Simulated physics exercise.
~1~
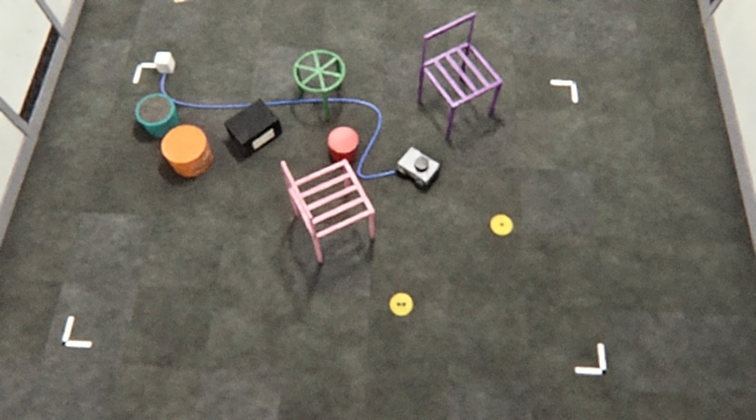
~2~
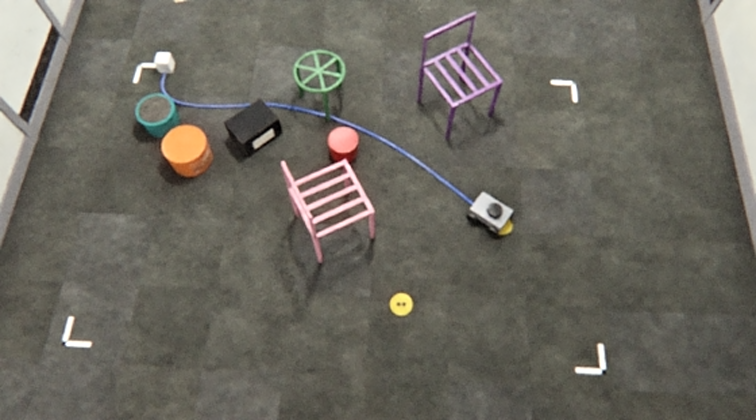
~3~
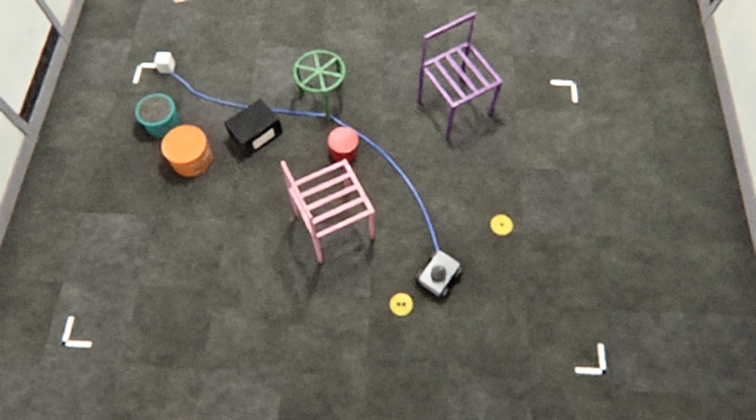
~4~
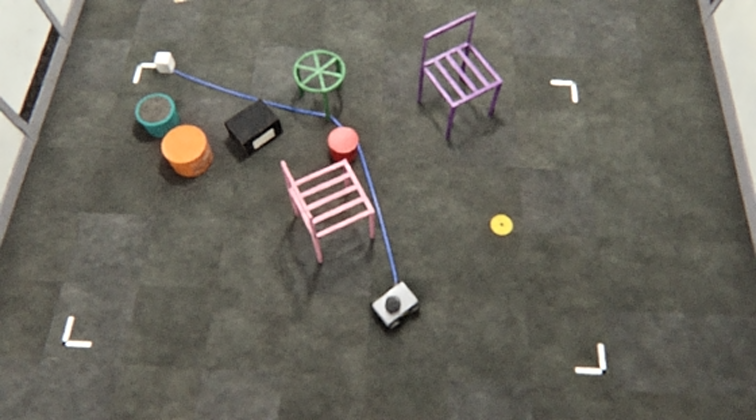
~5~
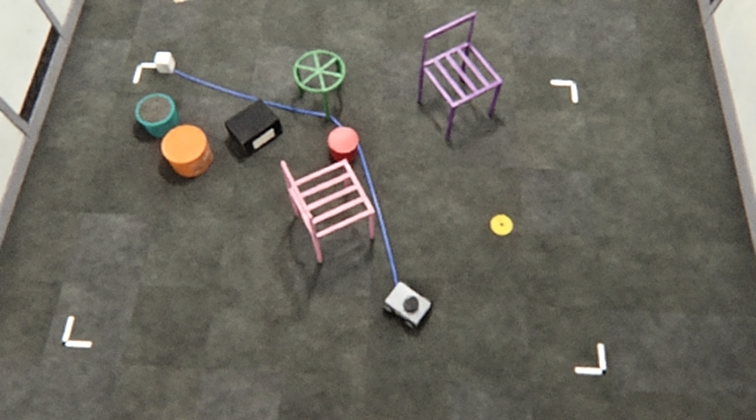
A dark grey tiled hallway floor with white tape corners is seen from above, holding a pink chair near the centre, a purple chair and green stool behind it, a red bin between them, and a black box, orange bucket and teal pot to the left. A small silver cart trails a blue lead from a white block at upper left. The cart moves right and down onto one yellow disc, drawing the lead straighter. It then heads down and left to the second disc, covering it. There it turns slightly and stops, the lead still attached to the block and the furniture unmoved.
